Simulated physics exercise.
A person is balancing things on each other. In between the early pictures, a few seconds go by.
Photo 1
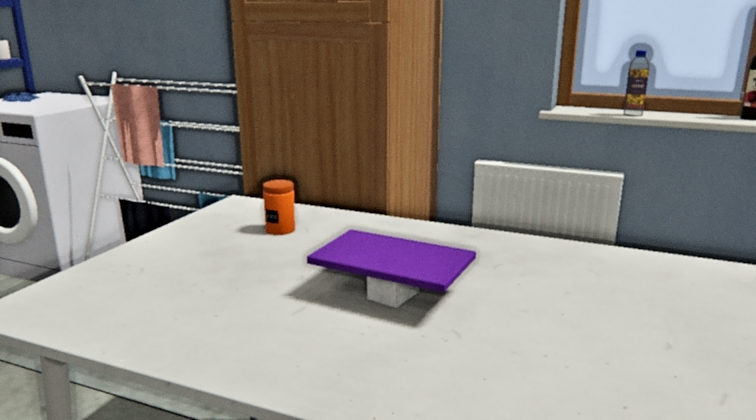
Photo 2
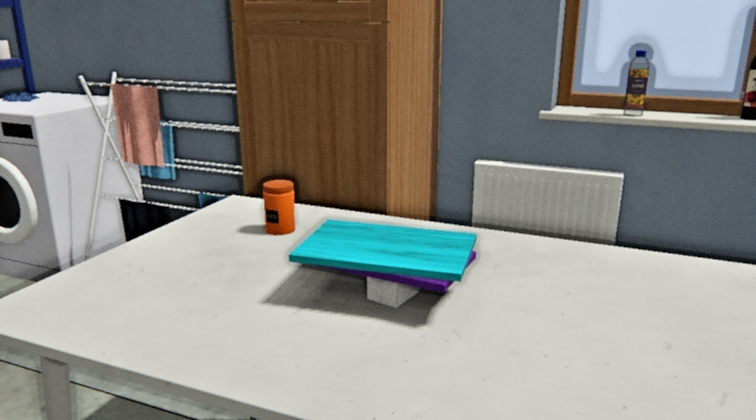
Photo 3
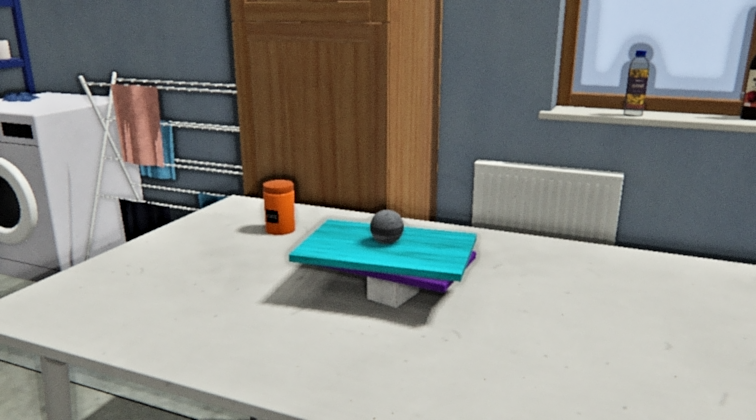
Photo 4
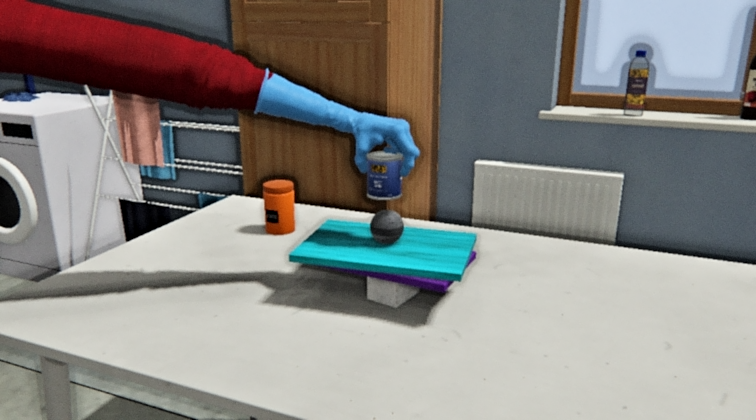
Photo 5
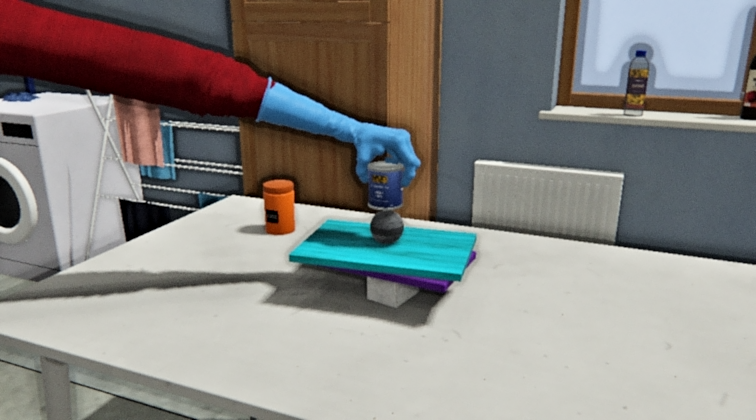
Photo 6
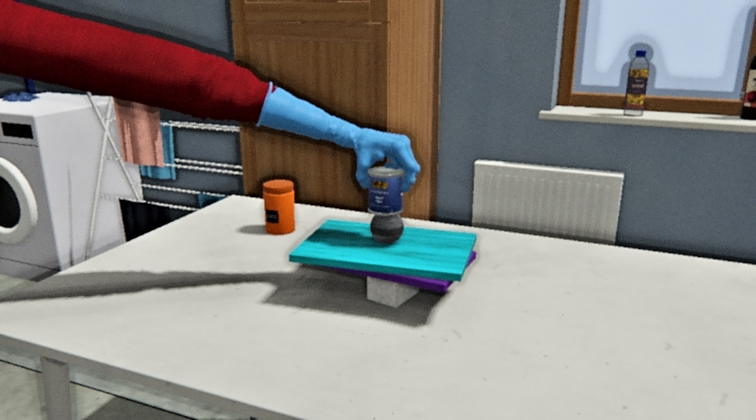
On a white table, a gloved hand lowers a blue tin onto a grey ball atop stacked boards.
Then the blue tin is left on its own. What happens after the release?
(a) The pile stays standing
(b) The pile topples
Option b: The pile topples.
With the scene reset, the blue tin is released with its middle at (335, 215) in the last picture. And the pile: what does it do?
The pile then goes over.
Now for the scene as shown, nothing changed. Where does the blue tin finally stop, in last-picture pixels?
About (254, 268).
Then, 0.80 s past the last view, blue tin now fallen; turquoise board rocked 22° from its first pose; purple tray rocked 22° from its first pose.
Then, 1.20 s past the last view, grey ball now fallen; turquoise board rocked 24° from its first pose; purple tray rocked 24° from its first pose.
Finally, fallen, blue tin and grey ball; moved from the start, turquoise board and purple tray; the other 2 still in place. Final places as the last picture's camera would see them, blue tin near (254, 268). The pile gives way.
